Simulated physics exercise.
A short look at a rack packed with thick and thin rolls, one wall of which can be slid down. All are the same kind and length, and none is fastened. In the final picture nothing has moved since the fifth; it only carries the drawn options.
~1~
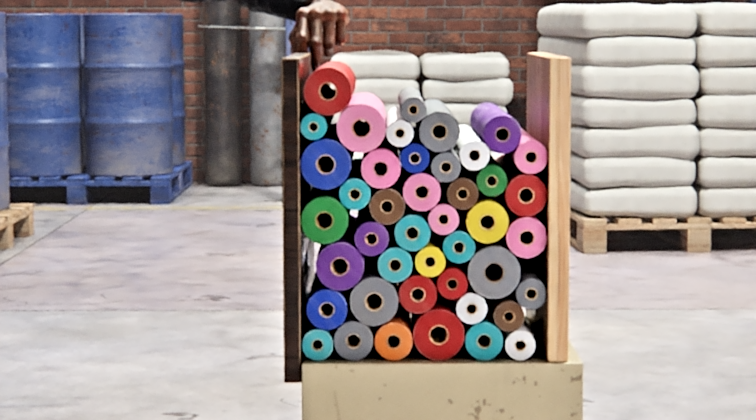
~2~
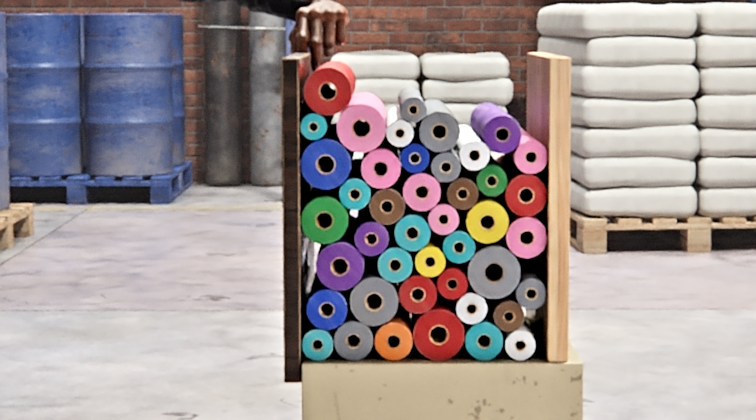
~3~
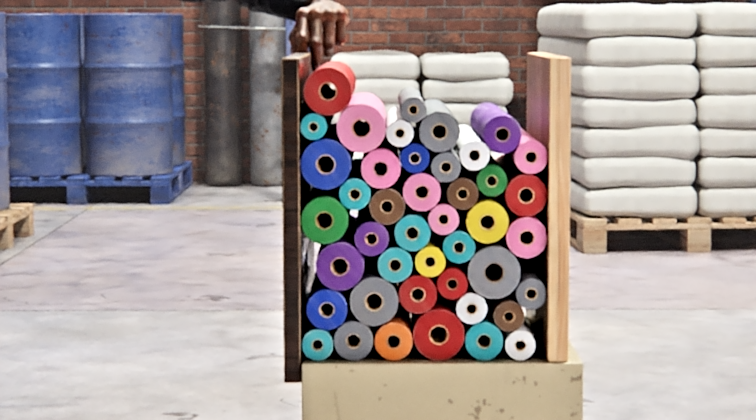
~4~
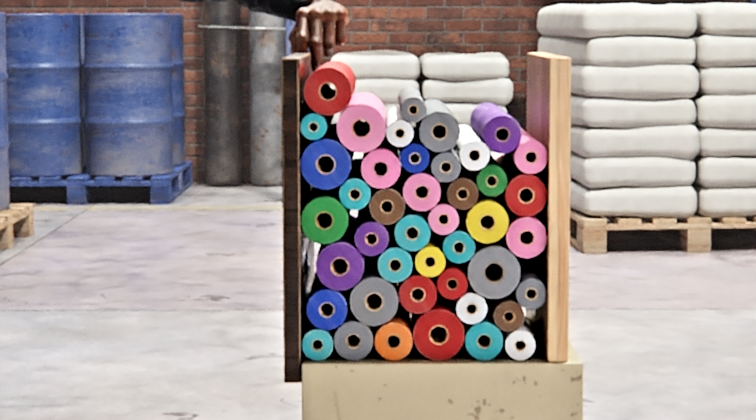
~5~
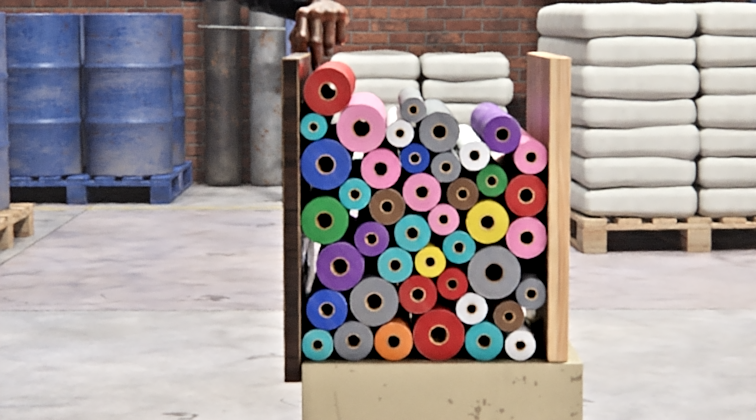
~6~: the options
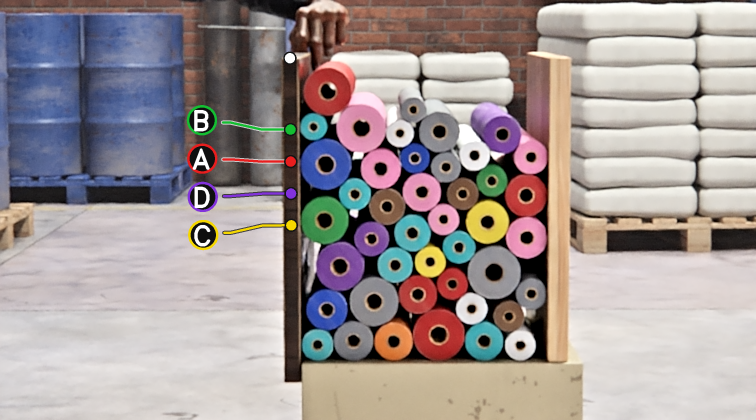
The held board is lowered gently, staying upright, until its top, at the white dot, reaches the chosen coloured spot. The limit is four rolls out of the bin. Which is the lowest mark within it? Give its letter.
It can be let down to C.
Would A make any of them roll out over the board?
Yes, at A.
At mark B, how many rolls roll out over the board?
With B, none.
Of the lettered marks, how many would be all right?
Four of them.
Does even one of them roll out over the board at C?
Yes.
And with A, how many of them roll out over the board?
The count is two.
On the copy, A at (291, 162); B at (291, 130); C at (291, 225); D at (291, 193); the white dot at (290, 58).
On C. First, top of the board (299, 130).
Then, top of the board (300, 212).
Finally, top of the board (300, 224), four out over the board.
By contrast, A two out over the board; B none out over the board; D two out over the board.
